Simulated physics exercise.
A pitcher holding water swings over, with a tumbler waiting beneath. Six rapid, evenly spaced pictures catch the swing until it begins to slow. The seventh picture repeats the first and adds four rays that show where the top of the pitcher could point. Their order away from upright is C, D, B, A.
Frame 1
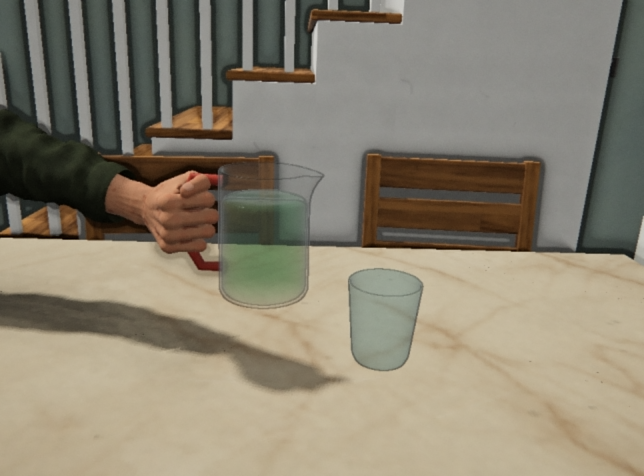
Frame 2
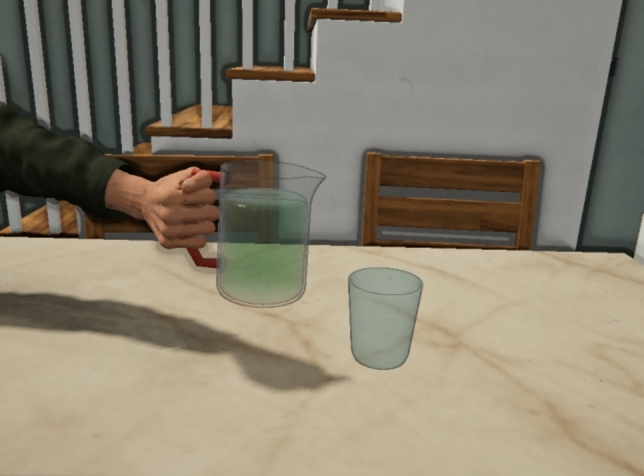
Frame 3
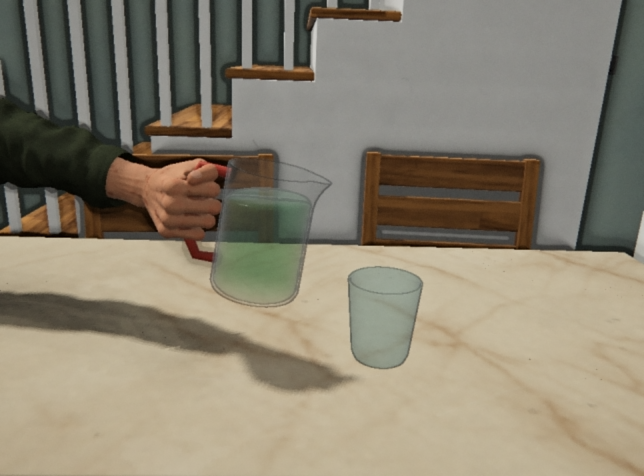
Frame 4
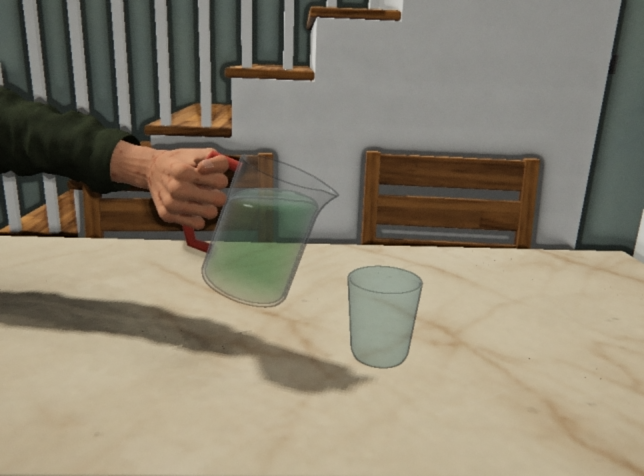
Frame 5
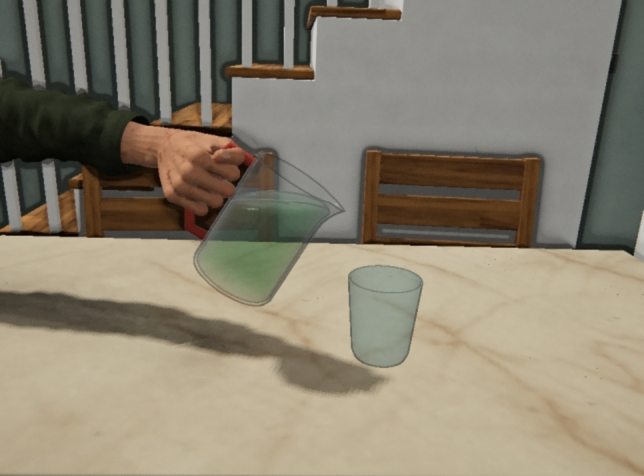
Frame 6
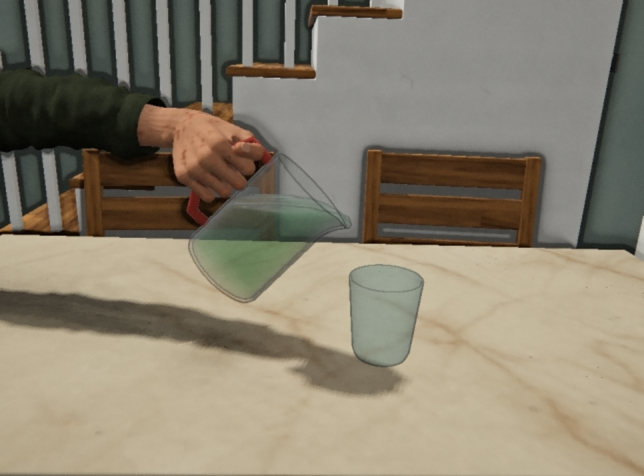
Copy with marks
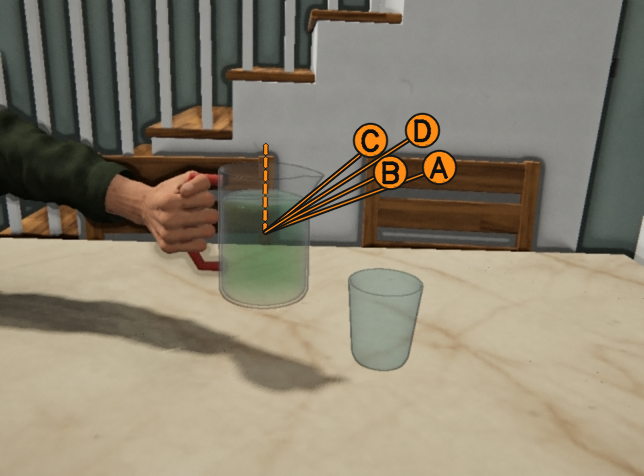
On a marble table, a hand tilts a pitcher of green liquid rightward above a tumbler.
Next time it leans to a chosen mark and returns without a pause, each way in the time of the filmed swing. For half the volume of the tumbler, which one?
Line B does it best.
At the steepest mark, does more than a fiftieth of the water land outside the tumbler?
No, it does not.
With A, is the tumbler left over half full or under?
Over half.
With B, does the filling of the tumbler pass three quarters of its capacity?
No, it does not.
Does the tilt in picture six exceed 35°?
Yes.
On the marked copy, A at (423, 174); B at (374, 178); C at (359, 155); D at (408, 140).
If A is chosen, the tumbler ends with about 69 % of what it can hold.
If B is chosen, the tumbler ends with about 49 % of what it can hold.
If C is chosen, the tumbler ends with about 22 % of what it can hold.
If D is chosen, the tumbler ends with about 34 % of what it can hold.
